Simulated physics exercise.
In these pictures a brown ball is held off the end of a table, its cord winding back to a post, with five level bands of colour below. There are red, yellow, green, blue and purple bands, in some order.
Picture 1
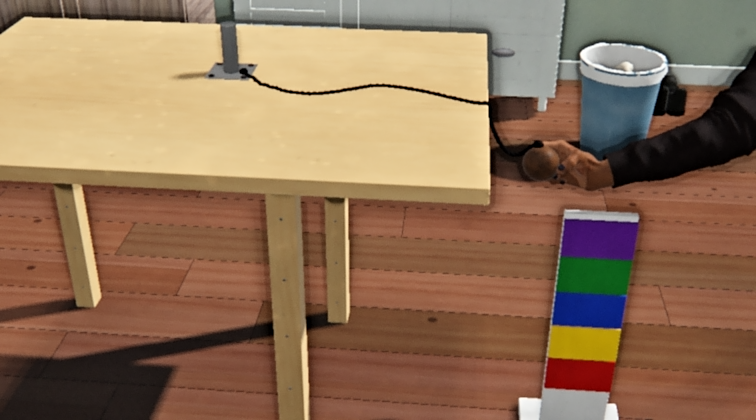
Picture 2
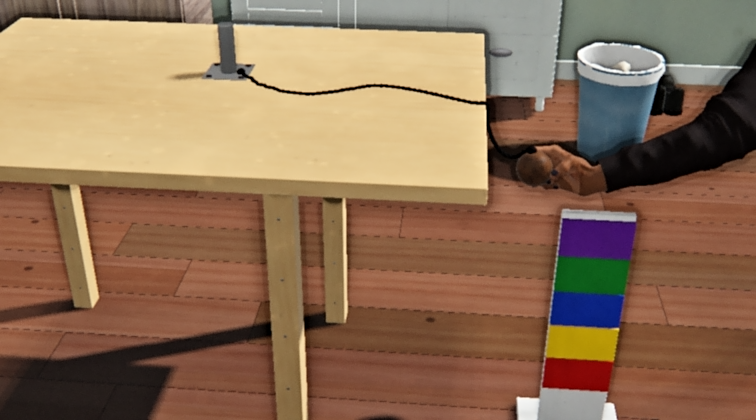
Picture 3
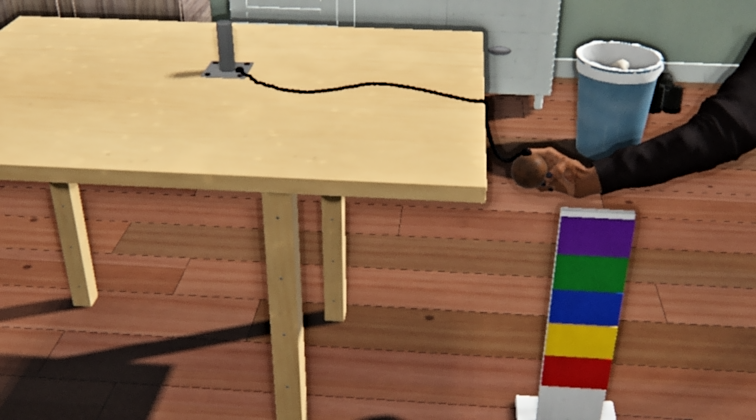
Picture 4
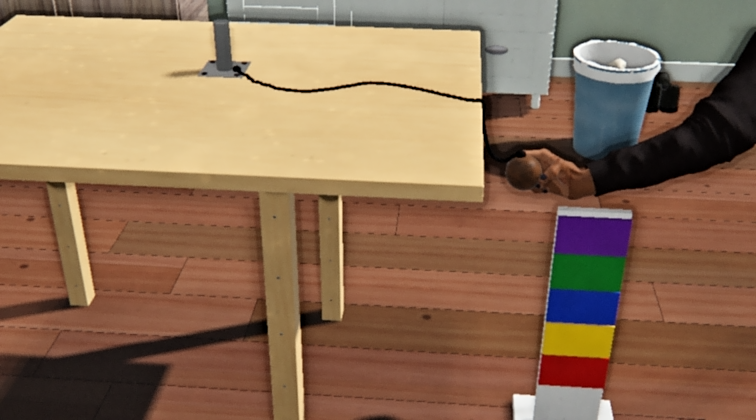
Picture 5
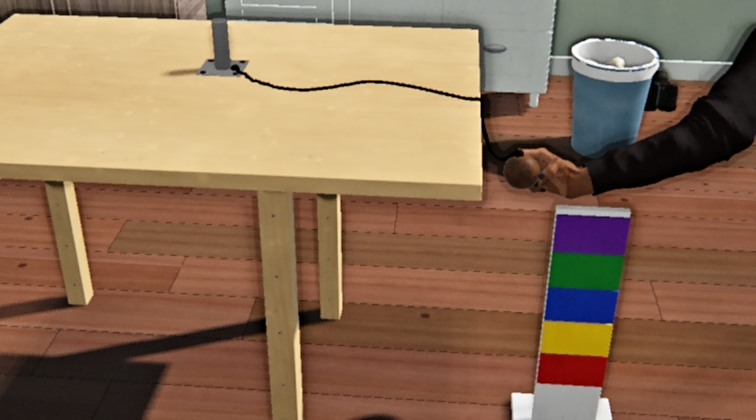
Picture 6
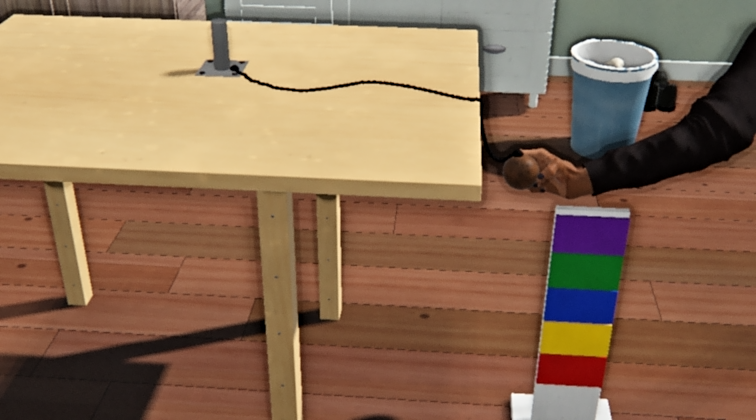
In a room with a wooden floor, a hand holds a brown ball on a cord just past a table's right edge, above a stand with coloured bands, while the whole view shifts very slightly and little else moves.
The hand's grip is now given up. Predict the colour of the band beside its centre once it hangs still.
I would predict purple.
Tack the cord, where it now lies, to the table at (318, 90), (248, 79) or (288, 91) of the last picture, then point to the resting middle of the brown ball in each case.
Approximately at (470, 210), at (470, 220) and at (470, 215), in that order.
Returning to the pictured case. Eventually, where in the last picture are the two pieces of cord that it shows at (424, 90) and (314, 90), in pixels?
The first ends at (450, 97) and the second at (337, 82).
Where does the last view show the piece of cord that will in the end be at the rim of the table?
The bit in question sits close to (453, 97).
Early on, ball near (465, 225); level with purple.
Midway, ball near (485, 229); level with purple.
Finally, ball near (471, 227); level with purple. Its centre hangs level with the purple band.
